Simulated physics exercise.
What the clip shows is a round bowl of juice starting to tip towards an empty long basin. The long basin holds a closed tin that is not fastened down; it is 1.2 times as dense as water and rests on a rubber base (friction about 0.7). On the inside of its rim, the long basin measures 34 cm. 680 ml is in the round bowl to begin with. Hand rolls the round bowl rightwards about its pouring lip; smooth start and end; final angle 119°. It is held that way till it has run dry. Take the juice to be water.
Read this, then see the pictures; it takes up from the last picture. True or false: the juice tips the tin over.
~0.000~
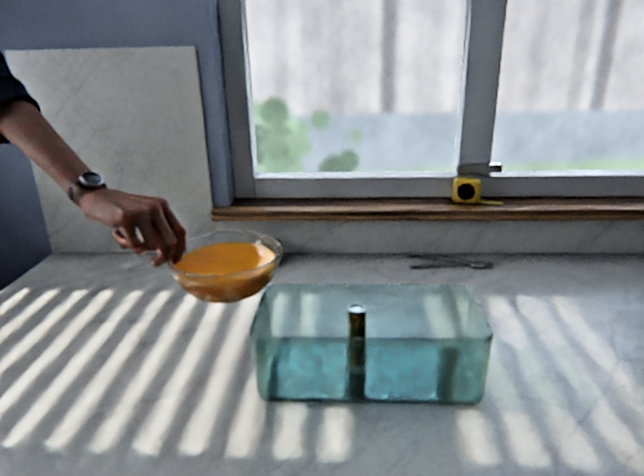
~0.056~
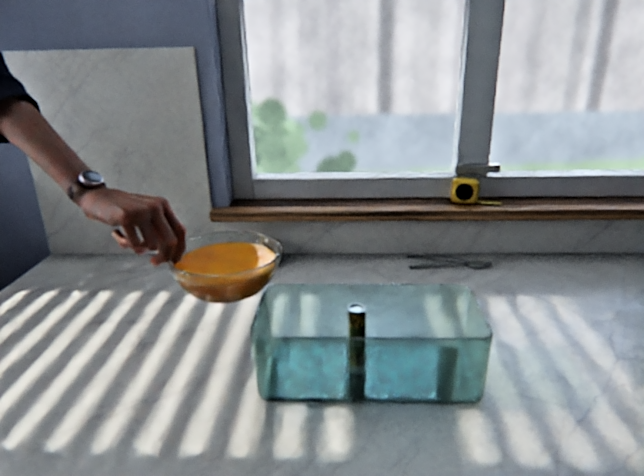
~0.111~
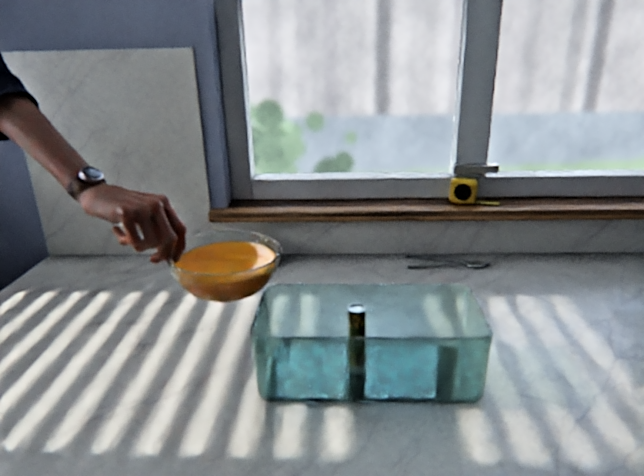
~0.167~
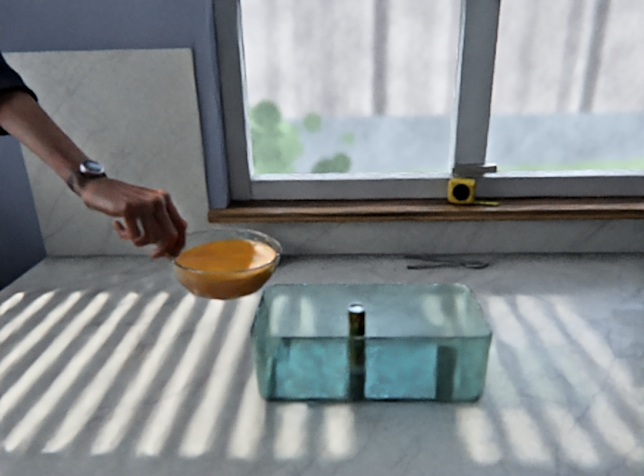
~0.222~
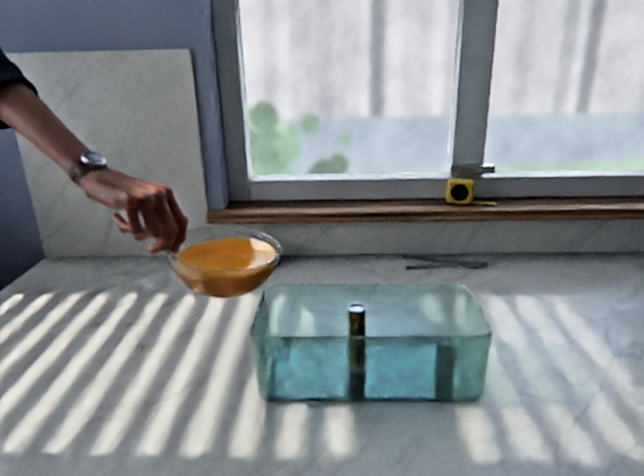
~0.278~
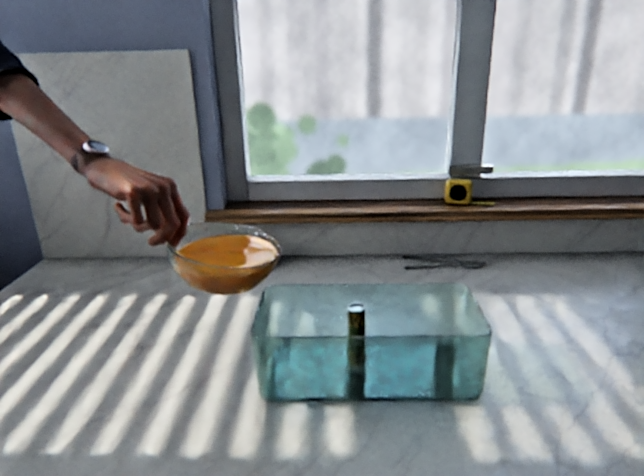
True.
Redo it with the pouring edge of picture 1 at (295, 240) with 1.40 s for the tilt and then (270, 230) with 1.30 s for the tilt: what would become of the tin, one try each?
Trial 1 - tin stays standing; trial 2 - tin tips.
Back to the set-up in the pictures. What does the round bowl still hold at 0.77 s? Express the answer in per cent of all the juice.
Some 34 % of it is still there.
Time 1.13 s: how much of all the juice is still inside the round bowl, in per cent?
0 %.
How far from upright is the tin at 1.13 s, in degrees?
I'd say it's tipped close to 30 degrees.
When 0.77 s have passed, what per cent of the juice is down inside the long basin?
About 26 per cent.
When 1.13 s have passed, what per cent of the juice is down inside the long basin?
Around 98 per cent of the whole.
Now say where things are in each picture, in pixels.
In the first frame, tilt 0°; pouring edge (280, 253); surface from (177, 259) to (278, 260); the long basin's rim runs from (258, 309) to (481, 311); the tin's top is at (357, 311).
In the second frame, tilt 0°; pouring edge (280, 253); surface from (177, 259) to (277, 259).
In the third frame, tilt 2°; pouring edge (280, 253); surface from (177, 258) to (278, 258).
In the fourth frame, tilt 4°; pouring edge (280, 253); surface from (177, 256) to (277, 257).
In the fifth frame, tilt 7°; pouring edge (280, 253); surface from (176, 254) to (278, 254).
In the sixth frame, tilt 11°; pouring edge (280, 254); surface from (176, 251) to (278, 252).
By 0.77 s the tilt is 68° and 35 per cent is still to pour; the tin stands where it began.
By 1.13 s the tilt is 108° and 0 per cent is still to pour; the tin leans 32°.
By 1.50 s the tilt is 119° and 0 per cent is still to pour; the tin lies on its side.
By 1.91 s the tilt is 119° and 0 per cent is still to pour; the tin lies on its side.
At rest the tin lies on its side.
